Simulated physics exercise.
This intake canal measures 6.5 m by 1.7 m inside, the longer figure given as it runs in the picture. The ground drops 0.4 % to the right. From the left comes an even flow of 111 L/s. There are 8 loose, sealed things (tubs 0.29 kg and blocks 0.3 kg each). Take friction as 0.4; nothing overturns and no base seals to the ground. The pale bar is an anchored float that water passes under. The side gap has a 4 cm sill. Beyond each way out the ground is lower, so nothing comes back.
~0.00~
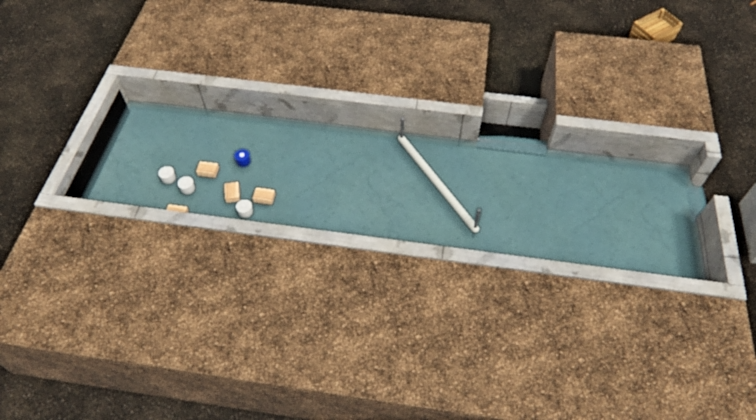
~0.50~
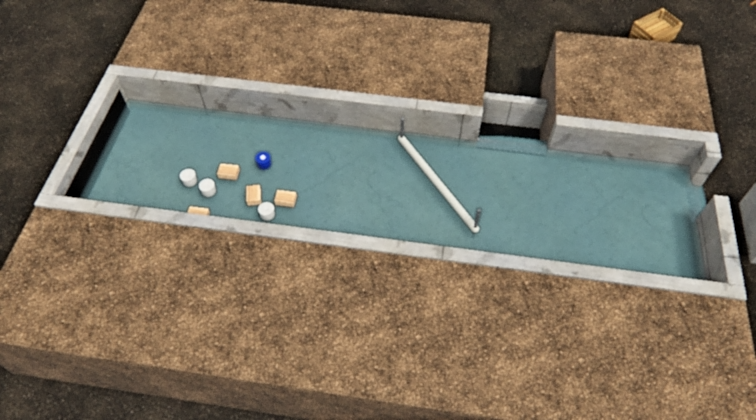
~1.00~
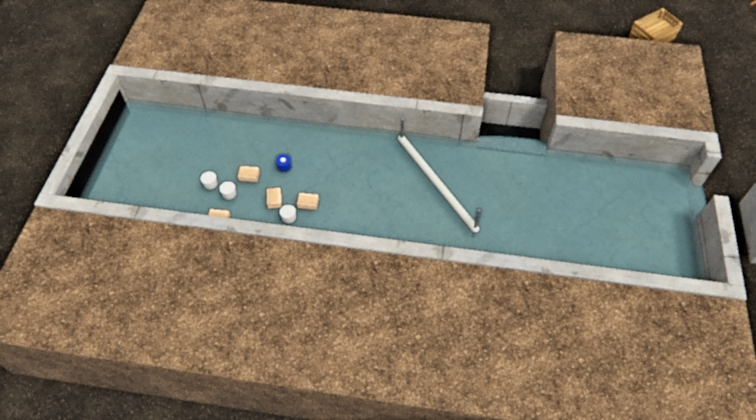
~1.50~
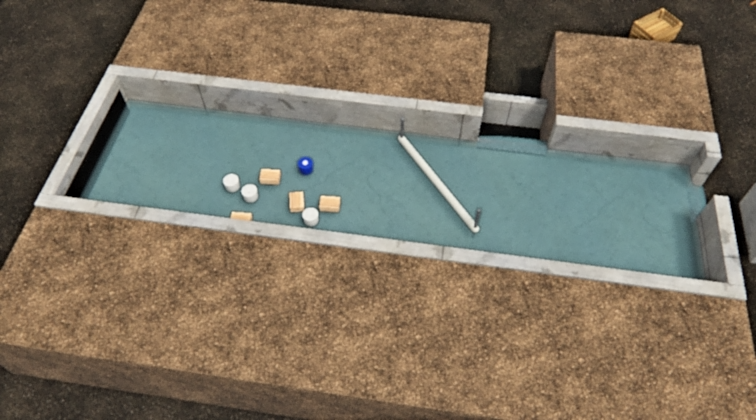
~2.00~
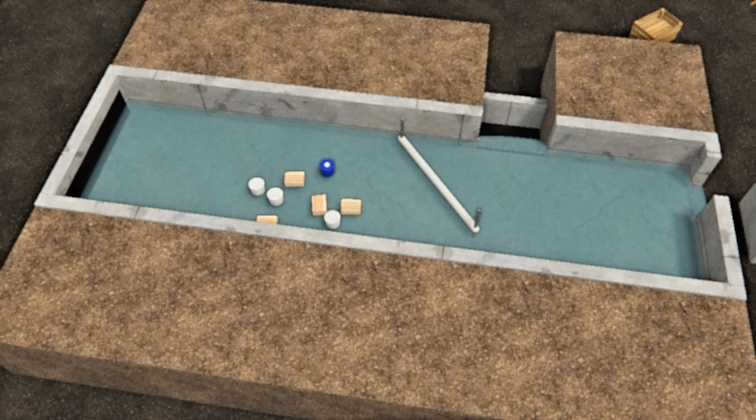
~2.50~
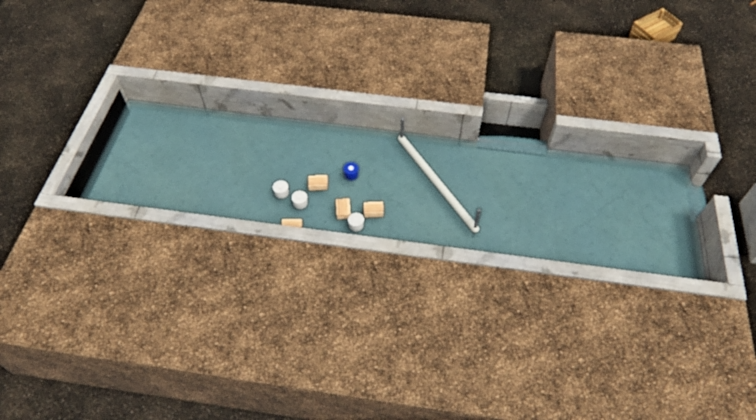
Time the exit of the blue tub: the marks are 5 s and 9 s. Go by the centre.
That happens after the second time or never.
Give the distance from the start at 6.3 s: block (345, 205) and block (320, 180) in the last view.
In that order: 250 cm, 250 cm.
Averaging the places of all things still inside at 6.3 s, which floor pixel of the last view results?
At about (458, 241).
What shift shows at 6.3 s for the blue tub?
Roughly 200 cm by then.
After 3.5 s the blue tub is near (398, 173), 1.7 m from its start, afloat; 0 of 8 are out; 8 afloat.
After 6.3 s the blue tub is near (441, 197), 2.2 m from its start, afloat; 0 of 8 are out; 8 afloat.
After 10.0 s the blue tub is near (460, 219), 2.5 m from its start, afloat; 0 of 8 are out; 8 afloat.
After 14.0 s the blue tub is near (508, 241), 3.0 m from its start, afloat; 0 of 8 are out; 8 afloat.
